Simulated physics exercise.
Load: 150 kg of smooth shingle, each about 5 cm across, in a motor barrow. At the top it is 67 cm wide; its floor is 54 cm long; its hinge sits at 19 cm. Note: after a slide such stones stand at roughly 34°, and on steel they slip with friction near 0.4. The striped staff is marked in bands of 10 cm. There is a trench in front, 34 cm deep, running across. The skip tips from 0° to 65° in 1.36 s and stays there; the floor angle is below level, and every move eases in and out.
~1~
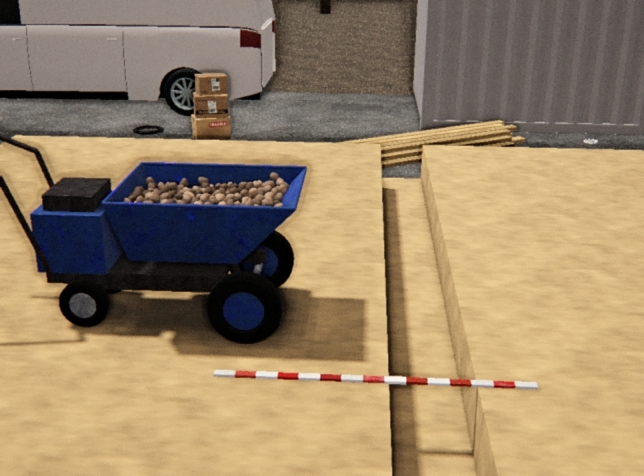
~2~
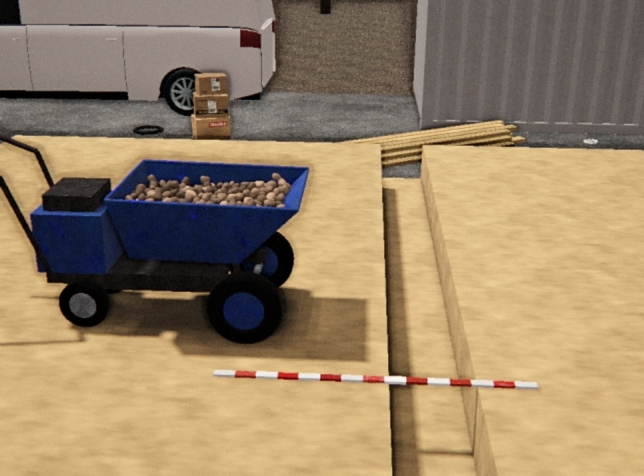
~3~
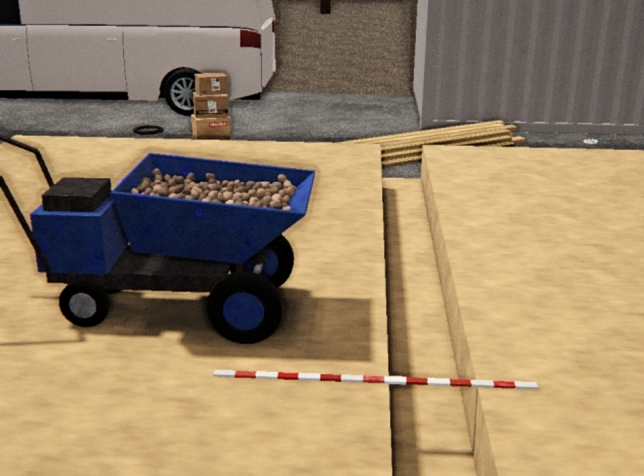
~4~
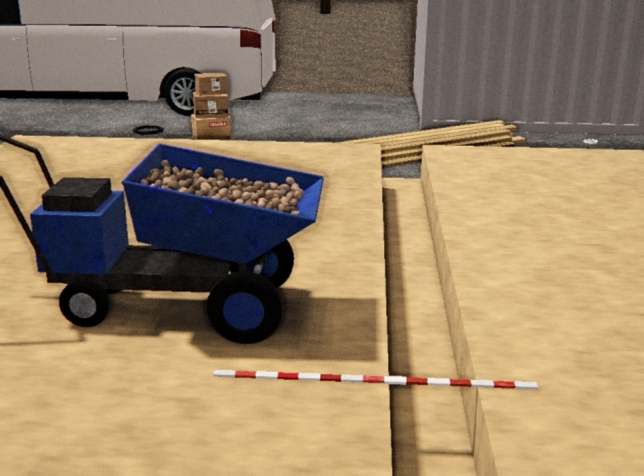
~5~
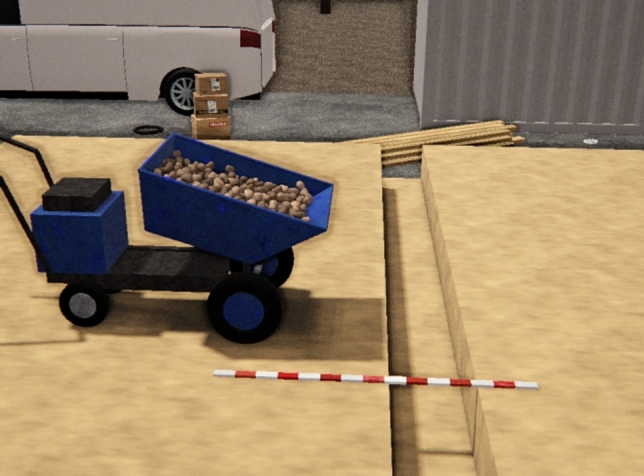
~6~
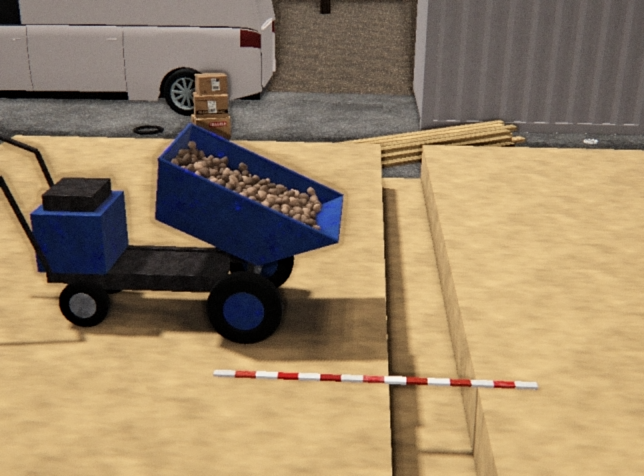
On sandy ground cut by a narrow trench, seen from the side and slightly above, a pale van, stacked cardboard boxes, wooden planks and a grey corrugated wall stand behind. A blue motor barrow with black wheels sits at left, its skip full of brownish stones, with a red-and-white striped pole lying across the trench edge. The skip slowly tilts, its rear rising and front lip lowering rightward, while the barrow and camera stay still.
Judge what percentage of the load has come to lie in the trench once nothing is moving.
Roughly 99 in every hundred.
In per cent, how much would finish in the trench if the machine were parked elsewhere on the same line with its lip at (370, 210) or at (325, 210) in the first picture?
From the first place around 50 per cent, from the other around 95.
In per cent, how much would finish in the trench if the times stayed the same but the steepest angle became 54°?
Near 75 per cent then.
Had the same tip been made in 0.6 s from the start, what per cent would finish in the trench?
That works out at about 100 in a hundred.
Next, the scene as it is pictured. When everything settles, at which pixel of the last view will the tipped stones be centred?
Roughly (423, 360), I'd say.
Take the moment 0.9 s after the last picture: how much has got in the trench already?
Around 40 per cent of it, at that instant.
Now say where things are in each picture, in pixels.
Lip at (295, 209), floor tilted 0°, highest stones at (238, 189), in the first frame.
The skip is at 1°, its lip at (298, 211); the top of the load is at (218, 187), in the second frame.
The skip is at 5°, its lip at (305, 214); the top of the load is at (167, 185), in the third frame.
Lip at (315, 221), floor tilted 10°, highest stones at (168, 175), in the fourth frame.
Lip at (327, 230), floor tilted 17°, highest stones at (178, 165), in the fifth frame.
Lip at (338, 242), floor tilted 25°, highest stones at (190, 157), in the sixth frame.
Then, 0.4 s after the last picture the floor is at 55°, 100 % in the skip; the foremost stones are at (360, 271).
Then, 0.9 s after the last picture the floor is at 65°, 57 % in the skip, 5 % short of the trench, 38 % in the trench; the foremost stones are at (457, 381).
Then, 1.2 s after the last picture the floor is at 65°, 22 % in the skip, 5 % short of the trench, 73 % in the trench; the foremost stones are at (455, 355).
Then, 3.2 s after the last picture the floor is at 65°, 0 % in the skip, 1 % short of the trench, 99 % in the trench; the foremost stones are at (454, 336).
